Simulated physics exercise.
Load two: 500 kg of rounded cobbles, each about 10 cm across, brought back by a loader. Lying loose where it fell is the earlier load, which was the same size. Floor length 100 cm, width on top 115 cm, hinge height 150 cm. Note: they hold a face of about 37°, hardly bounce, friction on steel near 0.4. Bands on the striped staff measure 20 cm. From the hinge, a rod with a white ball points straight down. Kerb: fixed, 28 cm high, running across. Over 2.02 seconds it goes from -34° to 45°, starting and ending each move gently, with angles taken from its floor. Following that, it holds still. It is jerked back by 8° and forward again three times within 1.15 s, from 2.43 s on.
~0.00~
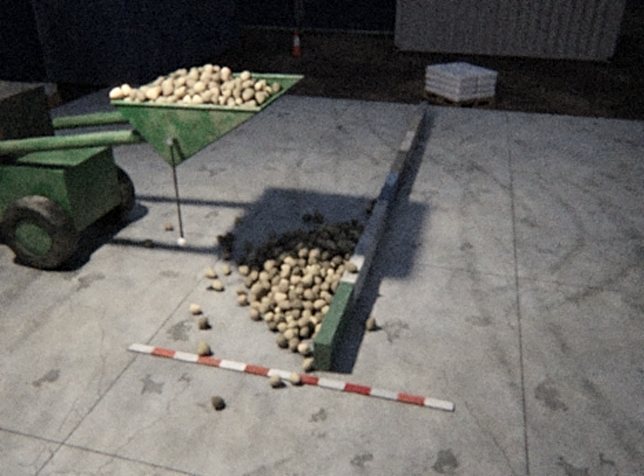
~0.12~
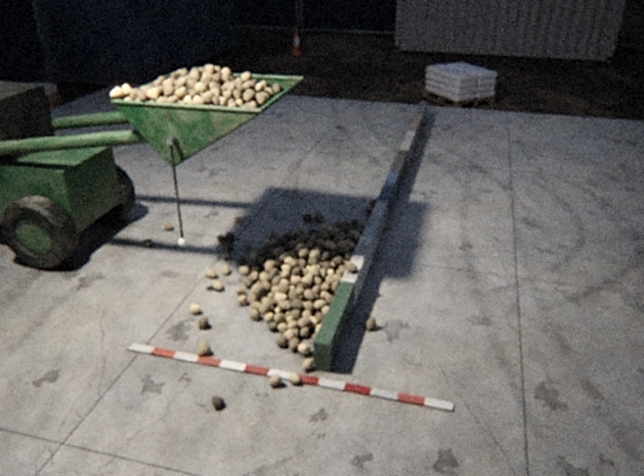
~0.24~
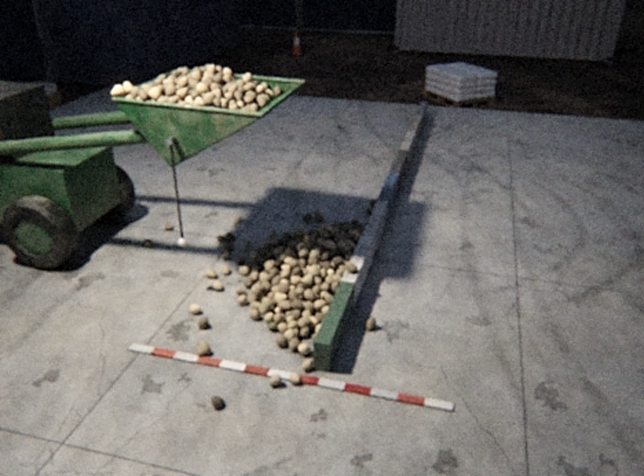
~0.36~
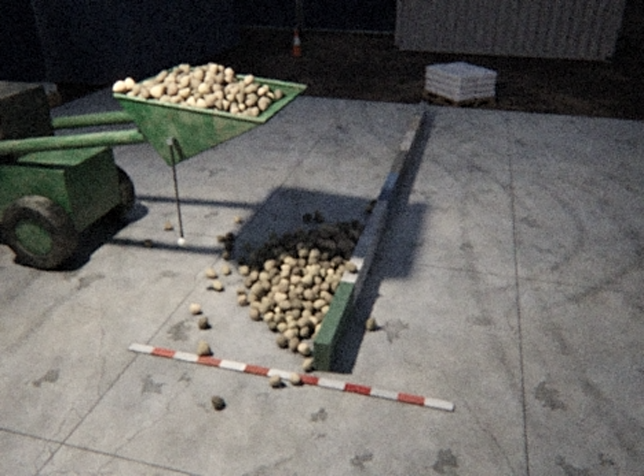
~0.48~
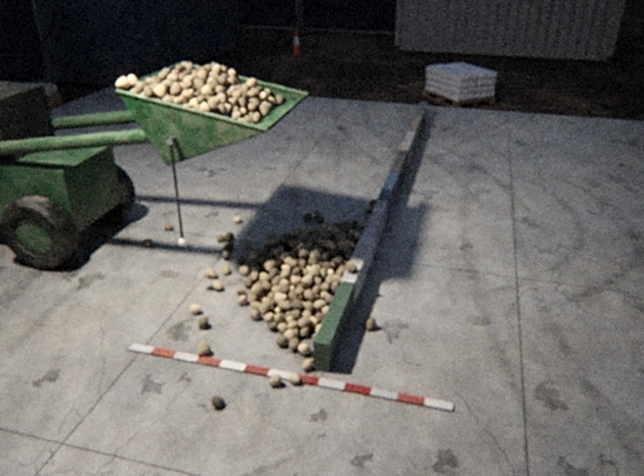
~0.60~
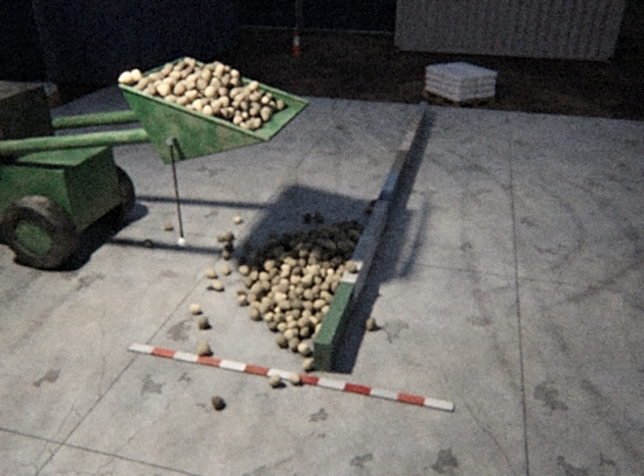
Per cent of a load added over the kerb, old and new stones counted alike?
Some 1 %.
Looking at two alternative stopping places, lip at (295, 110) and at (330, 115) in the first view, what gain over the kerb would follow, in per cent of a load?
Some 15 percent, and then 55 percent.
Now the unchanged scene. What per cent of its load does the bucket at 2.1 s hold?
It holds some 10 percent.
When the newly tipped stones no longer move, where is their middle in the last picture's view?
Around (288, 259).
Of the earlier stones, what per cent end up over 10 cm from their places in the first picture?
Near 15 per cent, I reckon.
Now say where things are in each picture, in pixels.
The first frame shows lip at (261, 110), floor tilted -34°, highest stones at (201, 75). The earlier load is highest near (322, 251), 31 cm above ground level, 100 % on this side of the kerb.
In the second frame, the bucket is at -33°, its lip at (262, 111); the top of the load is at (202, 75); the stones move at 0.1 m/s on average.
In the third frame, the bucket is at -31°, its lip at (263, 115); the top of the load is at (203, 74); the stones move at 0.1 m/s on average.
In the fourth frame, the bucket is at -27°, its lip at (265, 122); the top of the load is at (203, 73); the stones move at 0.2 m/s on average.
In the fifth frame, the bucket is at -23°, its lip at (267, 130); the top of the load is at (197, 71); the stones move at 0.2 m/s on average.
In the sixth frame, the bucket is at -17°, its lip at (269, 140); the top of the load is at (191, 69); the stones move at 0.2 m/s on average.
After 1.5 s the floor is at 33°; in per cent of one load, 87 in the bucket, 113 on this side of the kerb; the foremost stones are at (356, 262).
After 2.1 s the floor is at 45°; in per cent of one load, 10 in the bucket, 189 on this side of the kerb, 1 over the kerb; the foremost stones are at (357, 269).
After 4.0 s the floor is at 45°; in per cent of one load, 0 in the bucket, 199 on this side of the kerb, 1 over the kerb; the foremost stones are at (373, 272).
After 6.8 s the floor is at 45°; in per cent of one load, 0 in the bucket, 199 on this side of the kerb, 1 over the kerb; the foremost stones are at (373, 272). Net gain over the kerb, 1.
